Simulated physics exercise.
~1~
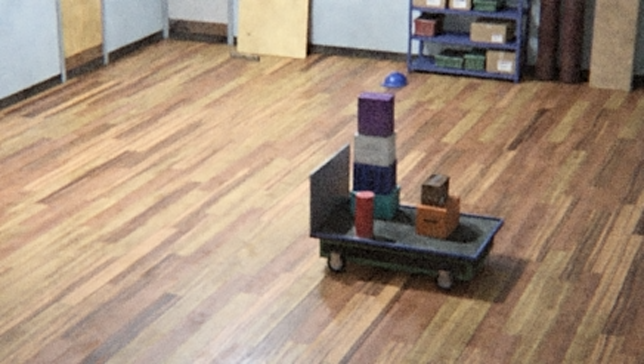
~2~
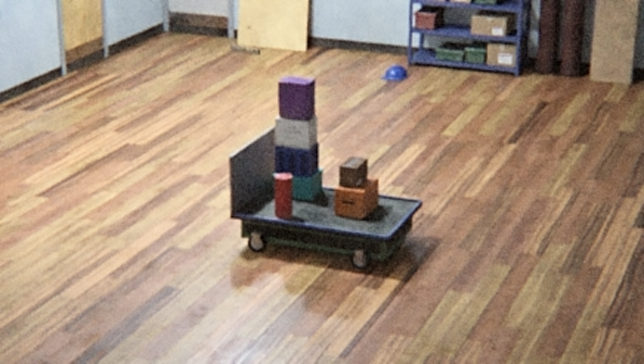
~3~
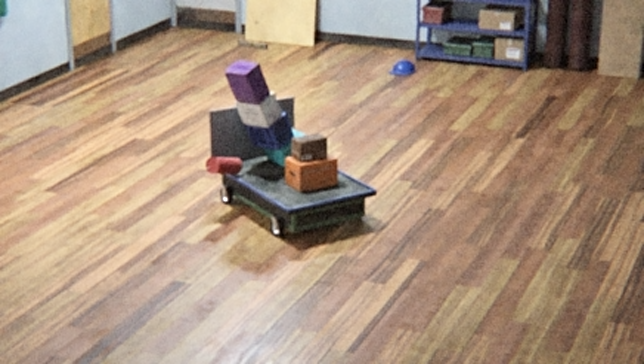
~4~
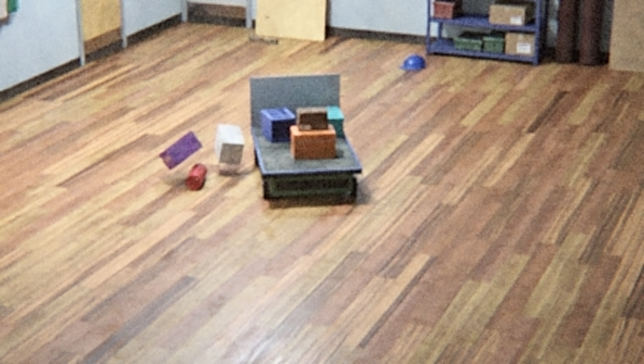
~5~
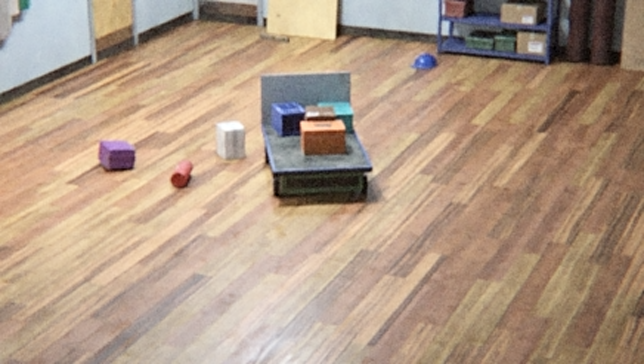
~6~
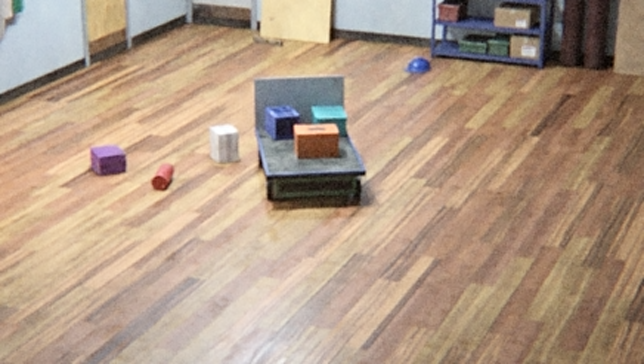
In a room with a wooden floor, a cart carrying stacked boxes rolled left and swung around, its stack leaning and toppling; the purple box, white box and red canister ended up on the floor while the orange box stayed aboard the stopped cart.
